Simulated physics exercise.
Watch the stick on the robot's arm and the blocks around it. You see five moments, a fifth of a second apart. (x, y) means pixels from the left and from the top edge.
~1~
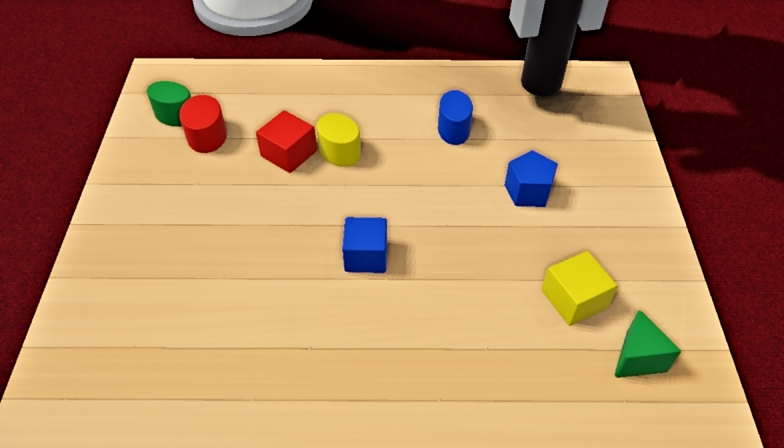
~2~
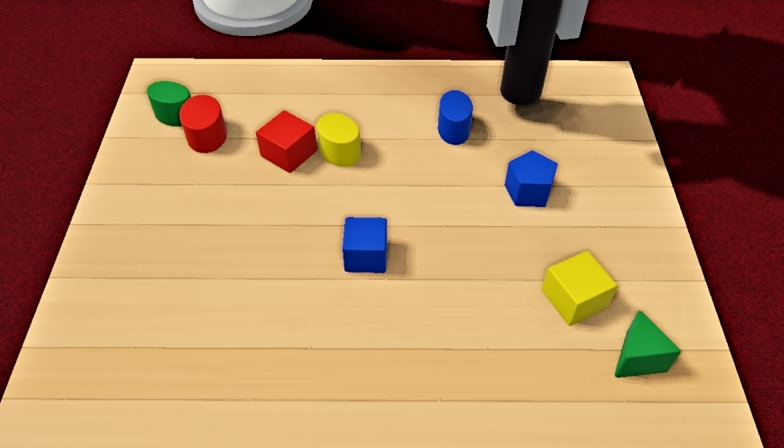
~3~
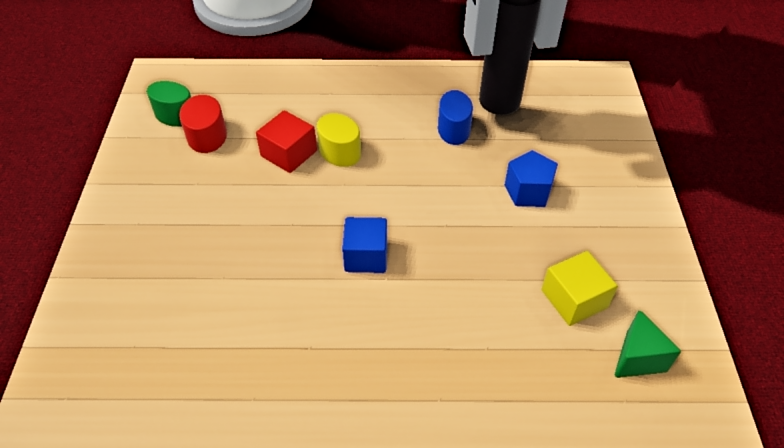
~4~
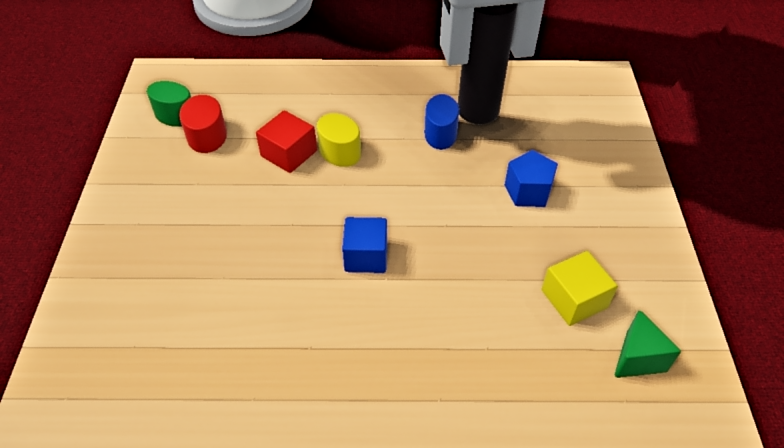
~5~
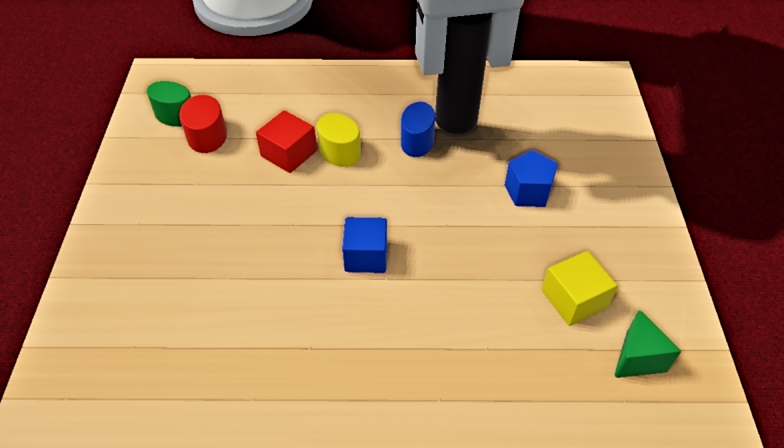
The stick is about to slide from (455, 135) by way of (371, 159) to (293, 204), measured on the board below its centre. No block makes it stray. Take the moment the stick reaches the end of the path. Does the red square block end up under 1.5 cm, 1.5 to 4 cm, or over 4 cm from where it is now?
It shifts 1.5 to 4 cm.
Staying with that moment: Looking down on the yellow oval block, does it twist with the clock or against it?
The block spins clockwise.
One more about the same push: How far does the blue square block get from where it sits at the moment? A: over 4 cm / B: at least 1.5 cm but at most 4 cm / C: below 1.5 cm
C: Below 1.5 cm.
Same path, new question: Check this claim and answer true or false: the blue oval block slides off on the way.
That claim is false.
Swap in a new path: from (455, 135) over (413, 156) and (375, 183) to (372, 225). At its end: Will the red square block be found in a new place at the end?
It seems so.
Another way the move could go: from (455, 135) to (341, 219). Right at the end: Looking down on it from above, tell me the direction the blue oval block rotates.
My answer: Clockwise.
What follows on the original path. One third of the way, stick (398, 135); red square block (279, 128); yellow oval block (323, 131), turned 40° clockwise; blue oval block (360, 135), turned 25° anticlockwise.
Two thirds of the way, stick (342, 159); red square block (257, 123); yellow oval block (290, 140), turned 100° clockwise; blue oval block (306, 169), turned 15° anticlockwise.
At the end, stick (291, 190); red square block (257, 123); yellow oval block (290, 140), turned 100° clockwise; blue square block unmoved; blue oval block (257, 205), turned 40° anticlockwise.
